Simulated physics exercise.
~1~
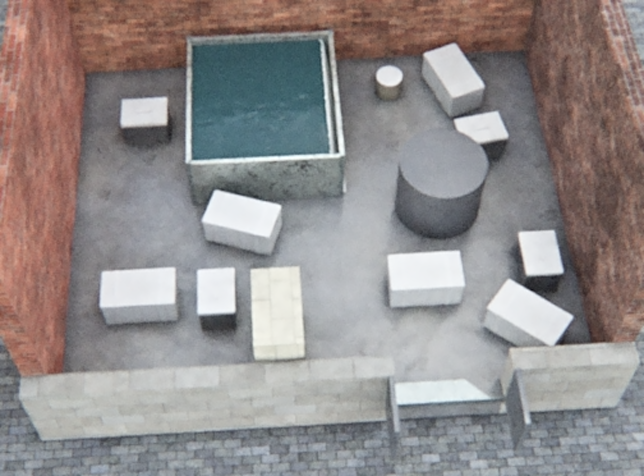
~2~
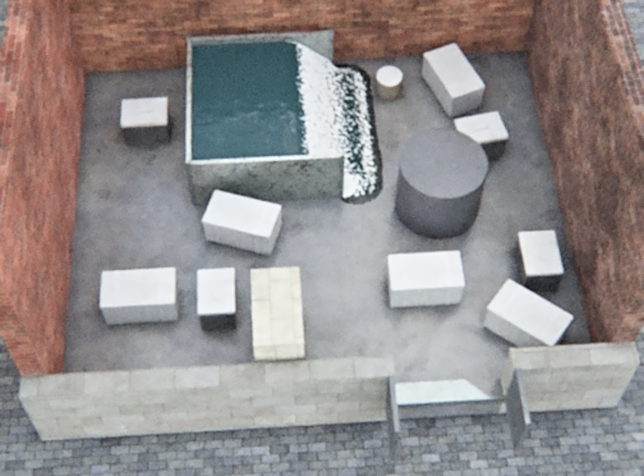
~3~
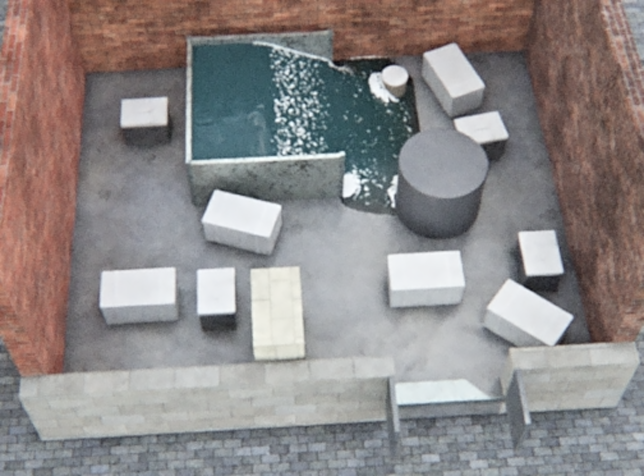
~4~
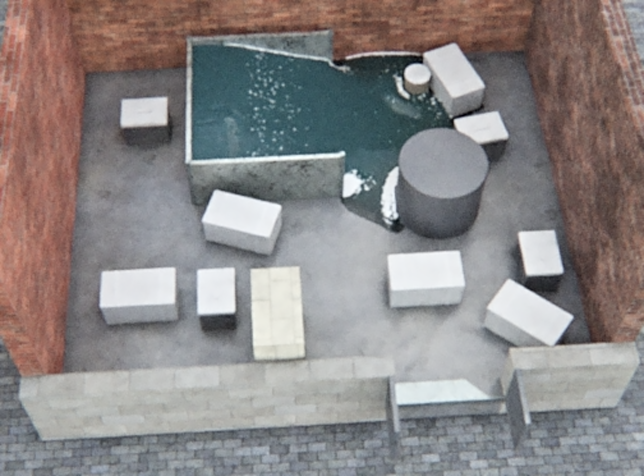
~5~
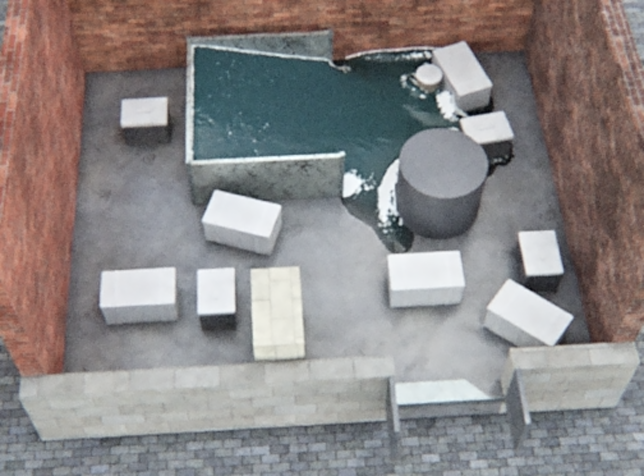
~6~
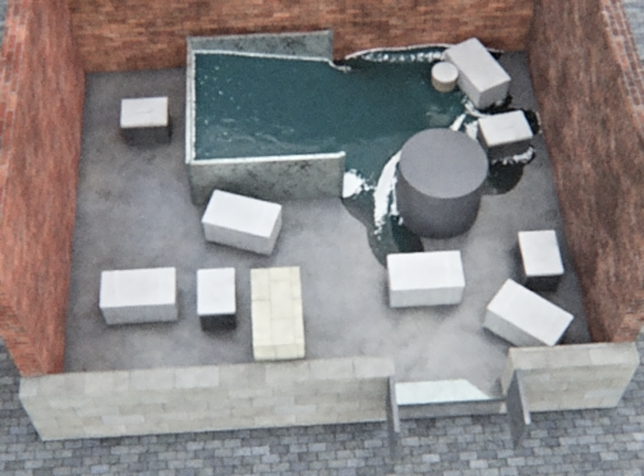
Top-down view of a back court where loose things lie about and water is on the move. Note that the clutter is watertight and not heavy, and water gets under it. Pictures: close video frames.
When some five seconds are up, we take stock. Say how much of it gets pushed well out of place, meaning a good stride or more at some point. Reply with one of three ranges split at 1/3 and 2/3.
1/3 to 2/3.
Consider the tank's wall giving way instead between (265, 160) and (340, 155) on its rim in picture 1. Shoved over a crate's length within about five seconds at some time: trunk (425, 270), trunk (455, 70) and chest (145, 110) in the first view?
Order as asked: Sent that far; not sent that far; not sent that far.
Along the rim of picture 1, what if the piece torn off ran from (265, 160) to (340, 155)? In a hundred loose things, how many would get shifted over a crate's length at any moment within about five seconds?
About 60 per cent.
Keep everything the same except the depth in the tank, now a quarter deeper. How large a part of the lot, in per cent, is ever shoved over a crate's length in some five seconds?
Close to 60 % of the lot.
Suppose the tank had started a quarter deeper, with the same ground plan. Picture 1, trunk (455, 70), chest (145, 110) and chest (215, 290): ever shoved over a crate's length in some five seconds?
In the order asked: Over that distance, below that distance and below that distance.
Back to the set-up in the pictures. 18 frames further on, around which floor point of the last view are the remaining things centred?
I'd put it at roughly (352, 259).
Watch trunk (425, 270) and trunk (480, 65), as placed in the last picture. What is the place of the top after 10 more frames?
Estimated positions: (439, 302) and (512, 45), approximately.
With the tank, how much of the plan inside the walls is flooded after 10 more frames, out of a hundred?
Estimate: About 55 %.
A moment on, 3 of 10 are well off their spots; 2 afloat.
Next, 3 of 10 are well off their spots; 2 afloat.
Later, 6 of 10 are well off their spots; 5 afloat.
In the end, 6 of 10 are well off their spots, and 6 have been at some point; 5 afloat.
